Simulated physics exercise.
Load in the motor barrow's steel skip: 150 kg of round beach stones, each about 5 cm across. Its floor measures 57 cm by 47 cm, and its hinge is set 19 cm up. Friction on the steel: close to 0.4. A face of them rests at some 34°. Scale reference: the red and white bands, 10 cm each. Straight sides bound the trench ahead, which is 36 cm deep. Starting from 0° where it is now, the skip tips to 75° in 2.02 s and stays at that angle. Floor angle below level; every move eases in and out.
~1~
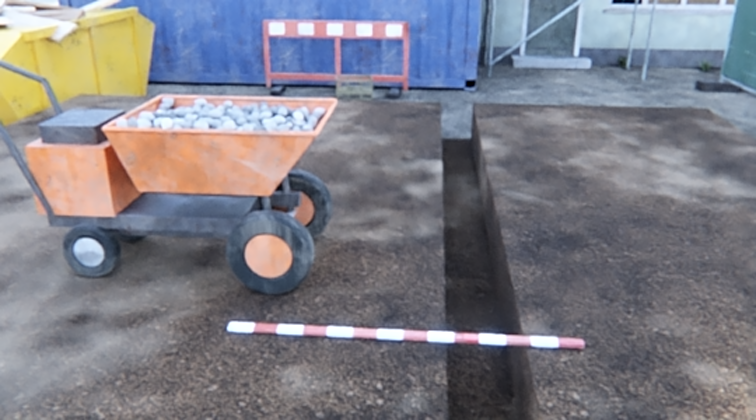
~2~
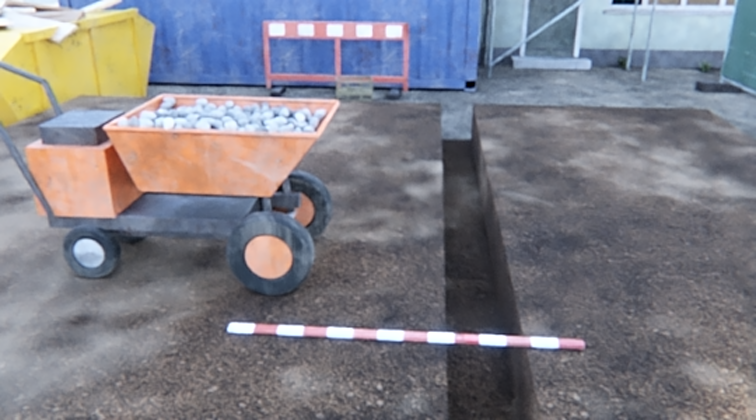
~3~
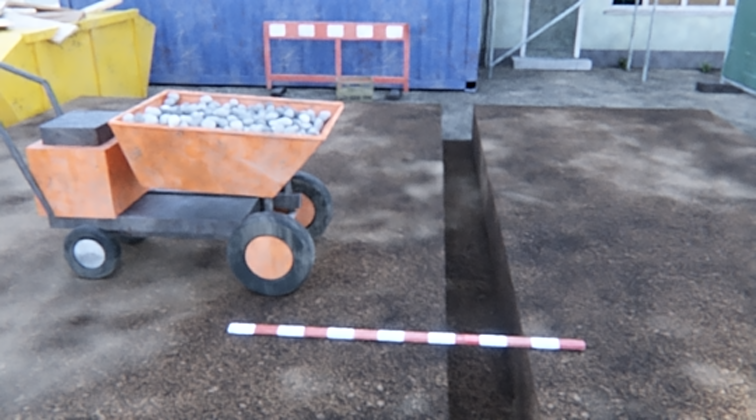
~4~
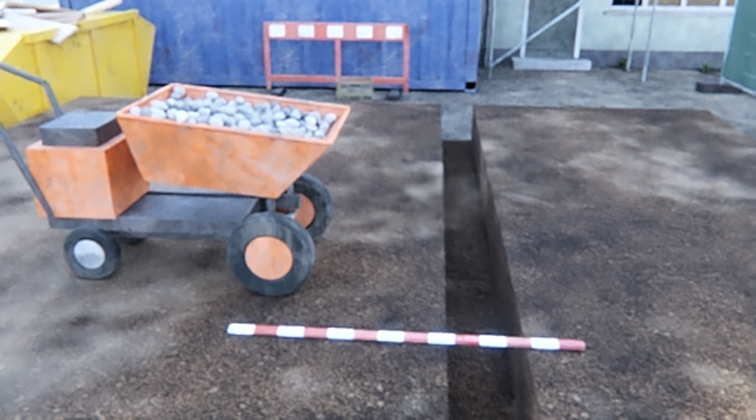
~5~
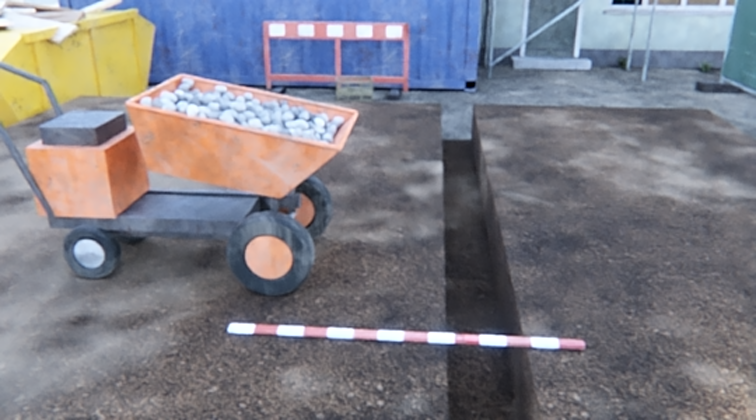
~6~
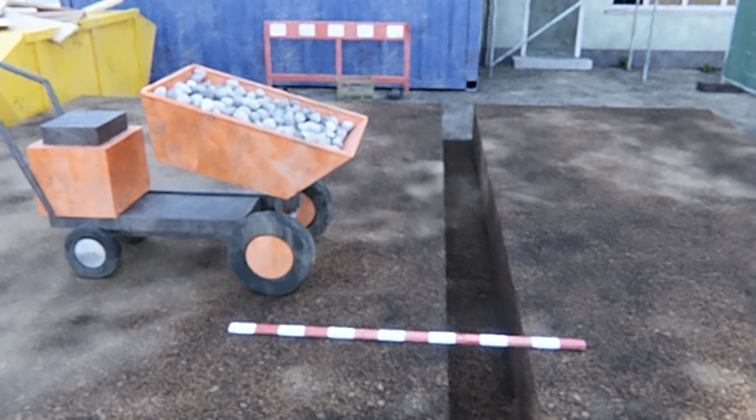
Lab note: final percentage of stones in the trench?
Approx. 79 %.
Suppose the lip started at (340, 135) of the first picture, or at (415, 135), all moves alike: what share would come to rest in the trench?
About 100 per cent from the first spot, about 40 from the second.
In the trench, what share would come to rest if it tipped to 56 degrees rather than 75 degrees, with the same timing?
It would come to about 55 percent.
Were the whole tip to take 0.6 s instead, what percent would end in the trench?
Probably about 80 in a hundred.
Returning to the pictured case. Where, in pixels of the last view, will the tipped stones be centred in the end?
Near (468, 314).
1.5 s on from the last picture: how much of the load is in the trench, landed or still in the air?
About 60 per cent by then.
Then, 0.9 s after the last picture the floor is at 63°, 90 % in the skip, 7 % short of the trench, 2 % in the trench; the foremost stones are at (456, 264).
Then, 1.5 s after the last picture the floor is at 75°, 24 % in the skip, 18 % short of the trench, 58 % in the trench; the foremost stones are at (504, 326).
Then, 1.9 s after the last picture the floor is at 75°, 8 % in the skip, 19 % short of the trench, 73 % in the trench; the foremost stones are at (505, 321).
Then, 3.8 s after the last picture the floor is at 75°, 3 % in the skip, 19 % short of the trench, 79 % in the trench; the foremost stones are at (504, 322).
